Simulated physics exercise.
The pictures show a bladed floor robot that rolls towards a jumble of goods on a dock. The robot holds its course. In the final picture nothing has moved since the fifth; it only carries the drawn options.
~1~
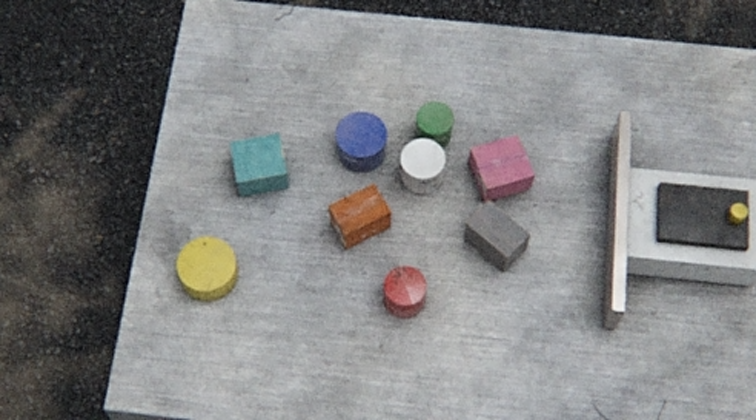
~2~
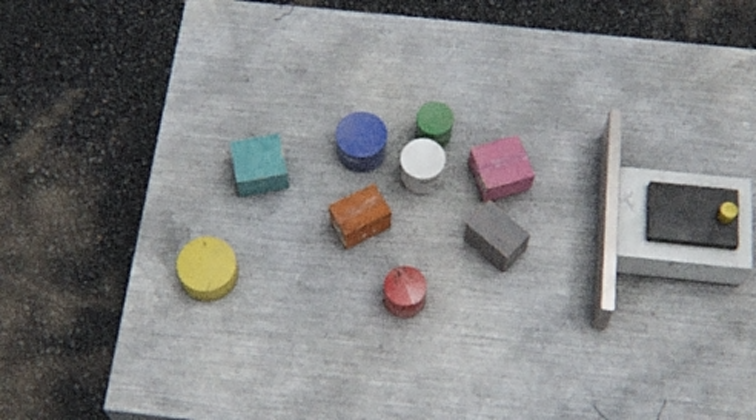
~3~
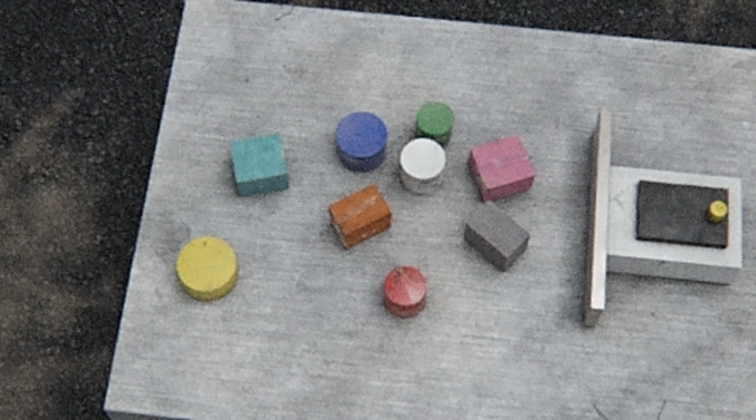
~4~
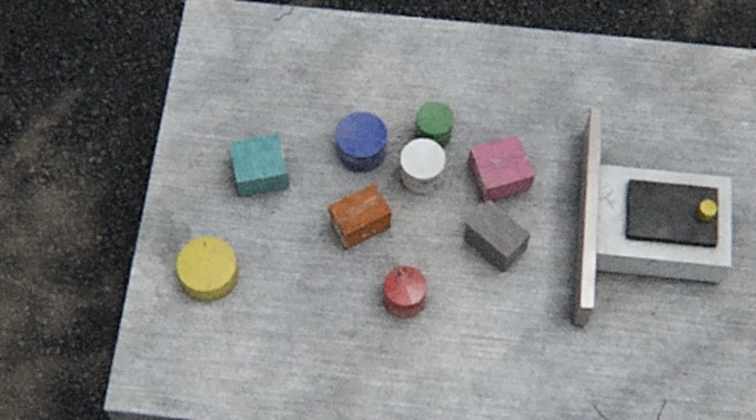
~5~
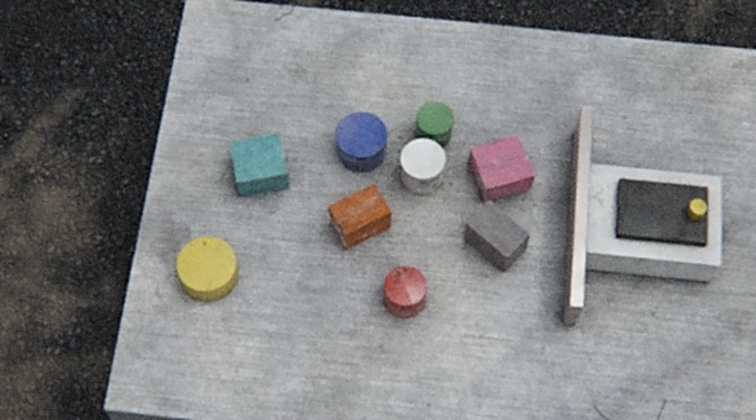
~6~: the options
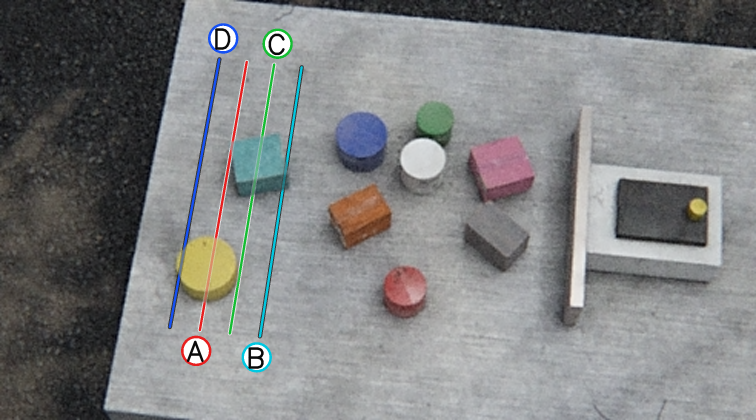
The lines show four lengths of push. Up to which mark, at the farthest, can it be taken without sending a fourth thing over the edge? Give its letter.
As far as mark A.
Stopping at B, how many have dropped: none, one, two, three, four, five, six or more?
The count is none.
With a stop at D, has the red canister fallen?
By then, no.
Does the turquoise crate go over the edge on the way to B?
No.
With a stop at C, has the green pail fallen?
No.
On the marked copy, A at (224, 190); B at (282, 196); C at (253, 193); D at (196, 187).
Taking A. A third of the way, robot (526, 198); green pail (408, 111); blue pail (343, 137).
Two thirds of the way, robot (399, 185); turquoise crate (223, 164); blue pail (255, 123).
When it is over, robot (297, 175); blue pail over the edge; turquoise crate over the edge; two fallen.
As for the rest, B is within the limit but short; C is within the limit but short; D drops four.
